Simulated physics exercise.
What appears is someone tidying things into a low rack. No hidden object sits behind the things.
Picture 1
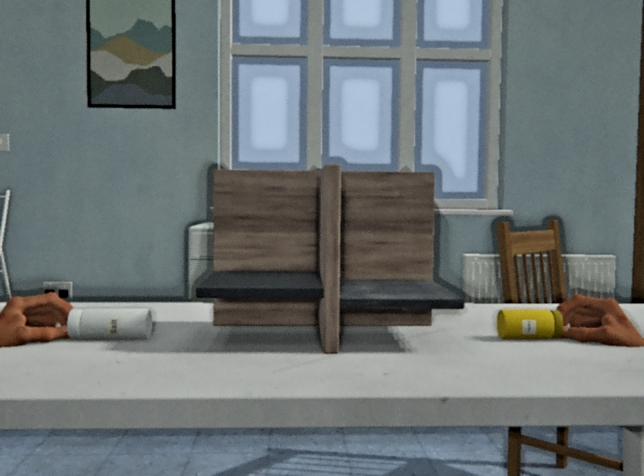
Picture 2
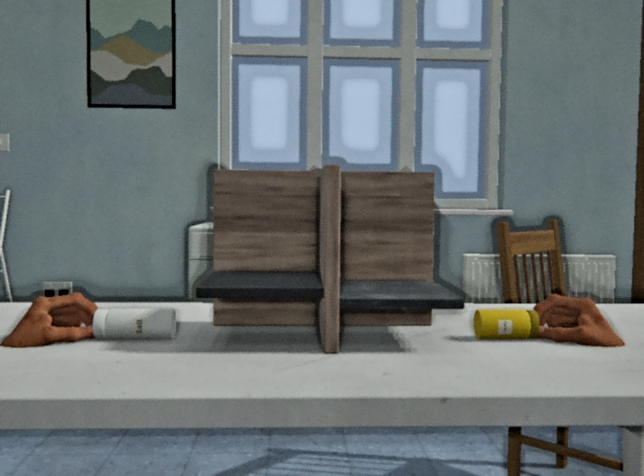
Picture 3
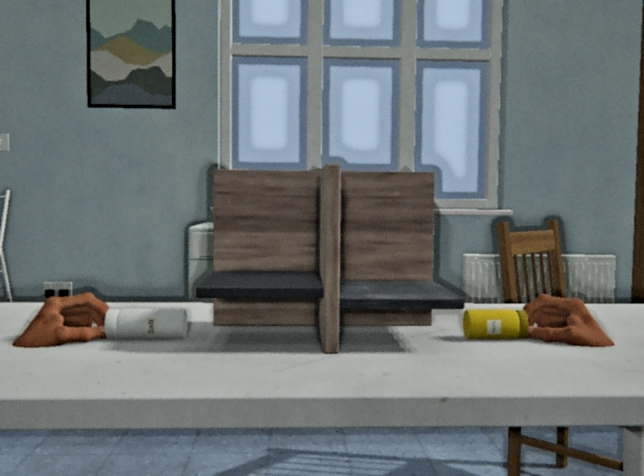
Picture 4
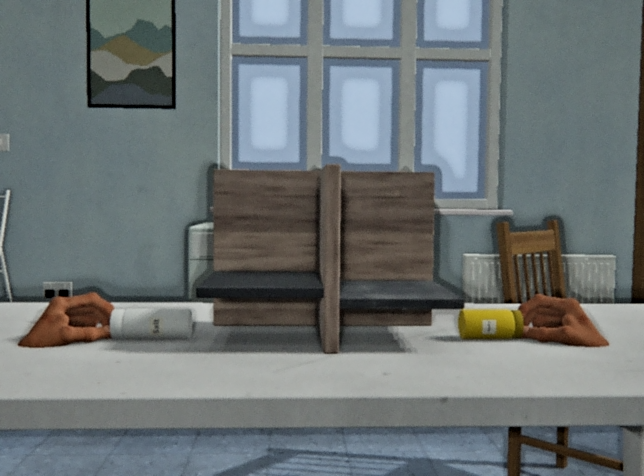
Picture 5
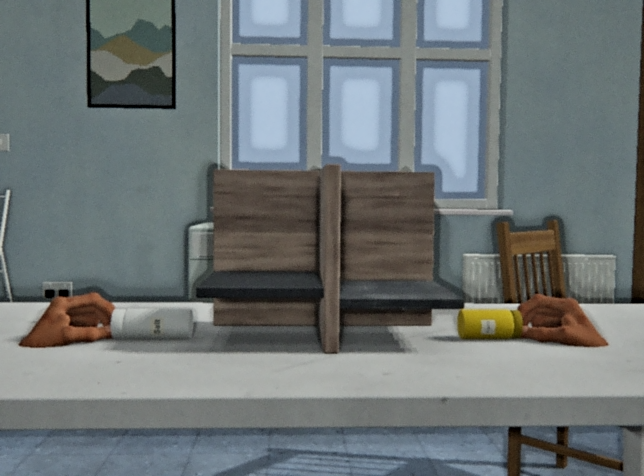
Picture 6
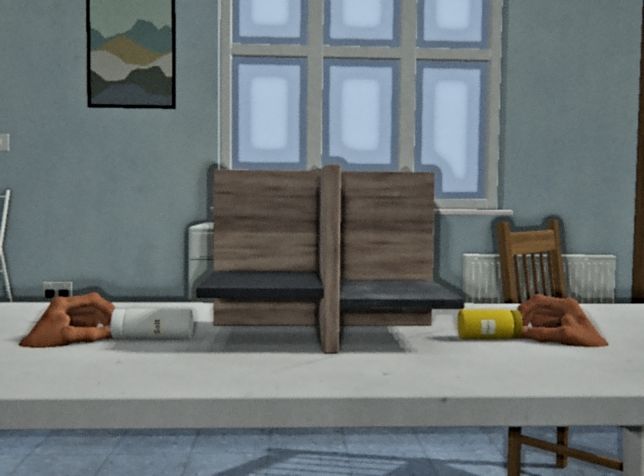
At the start, a hand on the left holds a white shaker lying on a table and a hand on the right holds a yellow one, with a wooden shelf between them. Both hands slide the shakers inward a short way, then stay almost still, with the shakers apart on either side.
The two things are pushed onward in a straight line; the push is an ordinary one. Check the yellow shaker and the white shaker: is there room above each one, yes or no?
Yellow shaker - yes; white shaker - yes.
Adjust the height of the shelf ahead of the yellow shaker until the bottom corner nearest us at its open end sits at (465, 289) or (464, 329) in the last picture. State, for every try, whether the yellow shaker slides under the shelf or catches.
The yellow shaker: First passes beneath, then snags.
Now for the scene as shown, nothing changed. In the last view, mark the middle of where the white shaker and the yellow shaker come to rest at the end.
In the last picture they settle around (250, 324) and (409, 325) respectively.
Then, 0.42 s after the last picture, yellow shaker part of the way in near (451, 324); white shaker sliding up to the opening near (192, 325).
At rest, the yellow shaker goes under, near (409, 324); the white shaker goes under, near (250, 324).
